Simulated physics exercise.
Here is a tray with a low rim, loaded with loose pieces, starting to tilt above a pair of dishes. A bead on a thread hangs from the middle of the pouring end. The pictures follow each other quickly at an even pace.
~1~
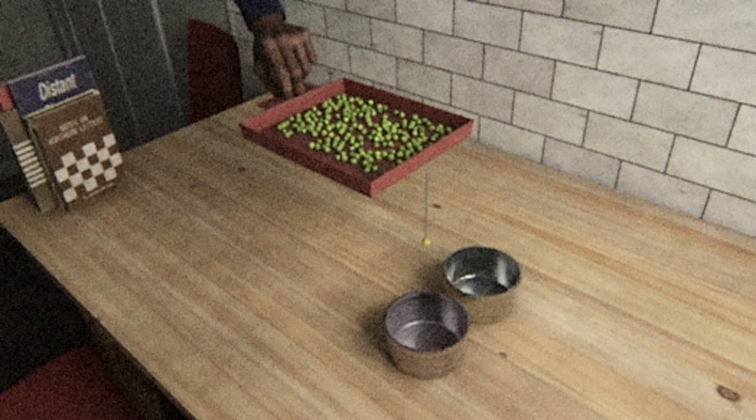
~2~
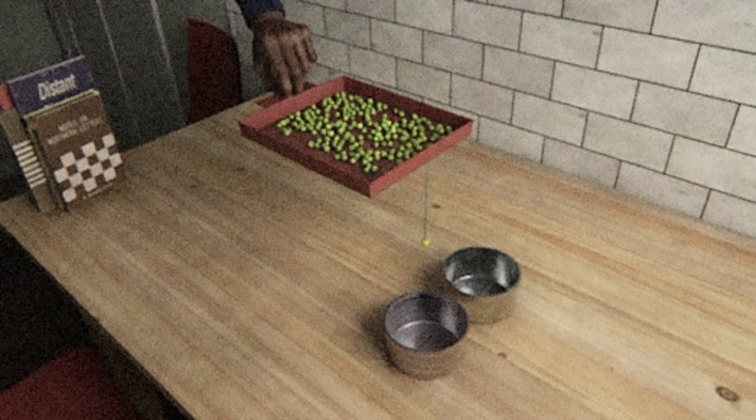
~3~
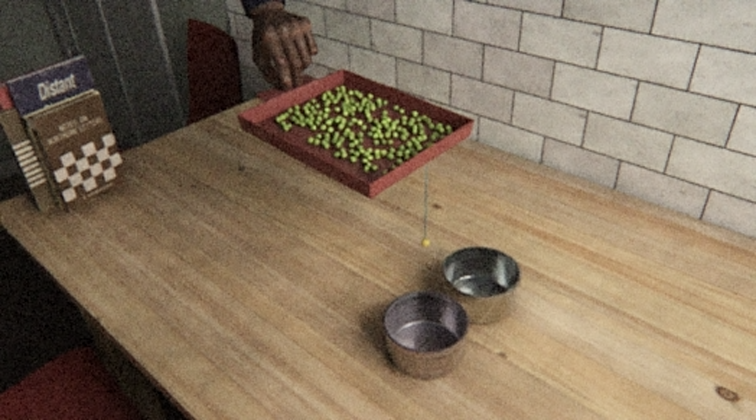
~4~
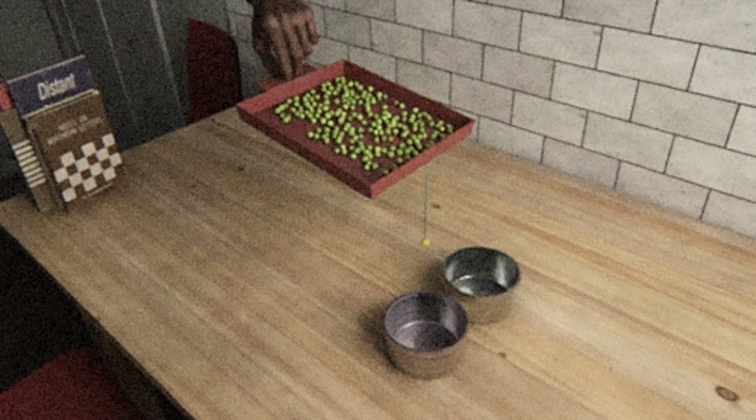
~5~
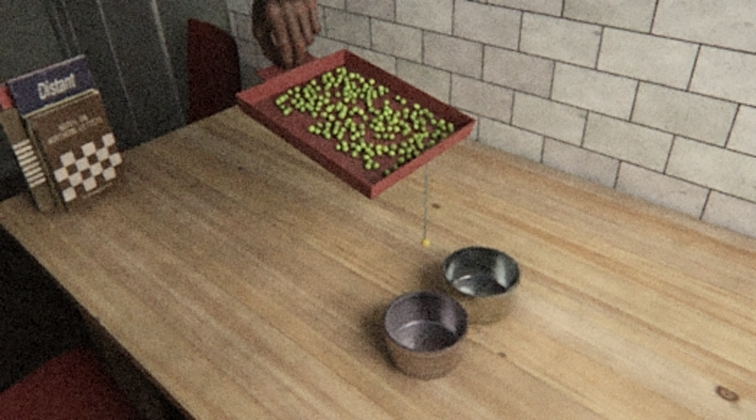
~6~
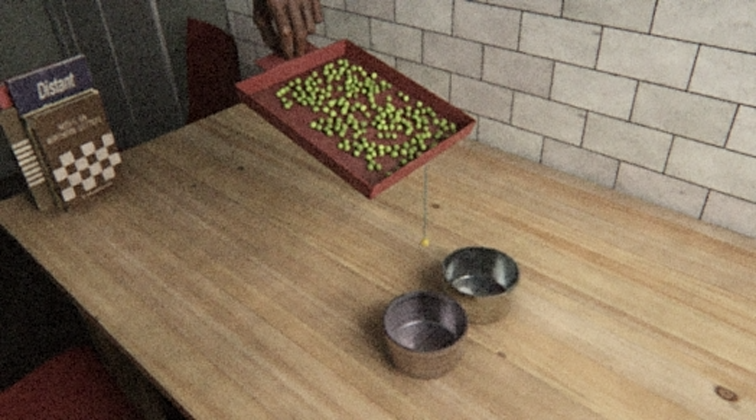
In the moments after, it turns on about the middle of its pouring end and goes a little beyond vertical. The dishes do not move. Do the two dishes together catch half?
Together they catch over half.
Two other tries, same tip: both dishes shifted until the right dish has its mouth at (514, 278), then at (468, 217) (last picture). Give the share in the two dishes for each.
First some 10, then 0 per cent.
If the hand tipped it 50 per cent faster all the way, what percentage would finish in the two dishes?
Some 70 per cent.
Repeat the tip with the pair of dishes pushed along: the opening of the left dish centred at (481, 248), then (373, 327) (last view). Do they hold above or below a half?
At the first place under half, at the second over half.
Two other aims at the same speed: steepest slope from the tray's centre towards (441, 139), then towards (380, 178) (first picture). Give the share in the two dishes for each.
About 0 and 10 per cent.
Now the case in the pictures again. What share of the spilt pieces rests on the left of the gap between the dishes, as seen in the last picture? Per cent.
Close to 70 per cent.
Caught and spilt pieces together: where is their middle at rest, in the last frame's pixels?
Around (469, 309).
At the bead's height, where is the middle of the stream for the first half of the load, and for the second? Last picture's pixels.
Early half (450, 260), late half (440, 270).
Shortly afterwards, tray tipped steeply; all but a few on the tray; only a few in the right dish; only a few in the air.
Next, tray tipped past a quarter turn; near two thirds on the tray; only a few in the left dish; a little in the right dish; only a few outside both; near a quarter in the air.
Some moments later, tray tipped past a quarter turn; near a quarter in the left dish; near half in the right dish; near a quarter outside both.
In the end, tray tipped past a quarter turn; near a quarter in the left dish; near half in the right dish; near a quarter outside both.
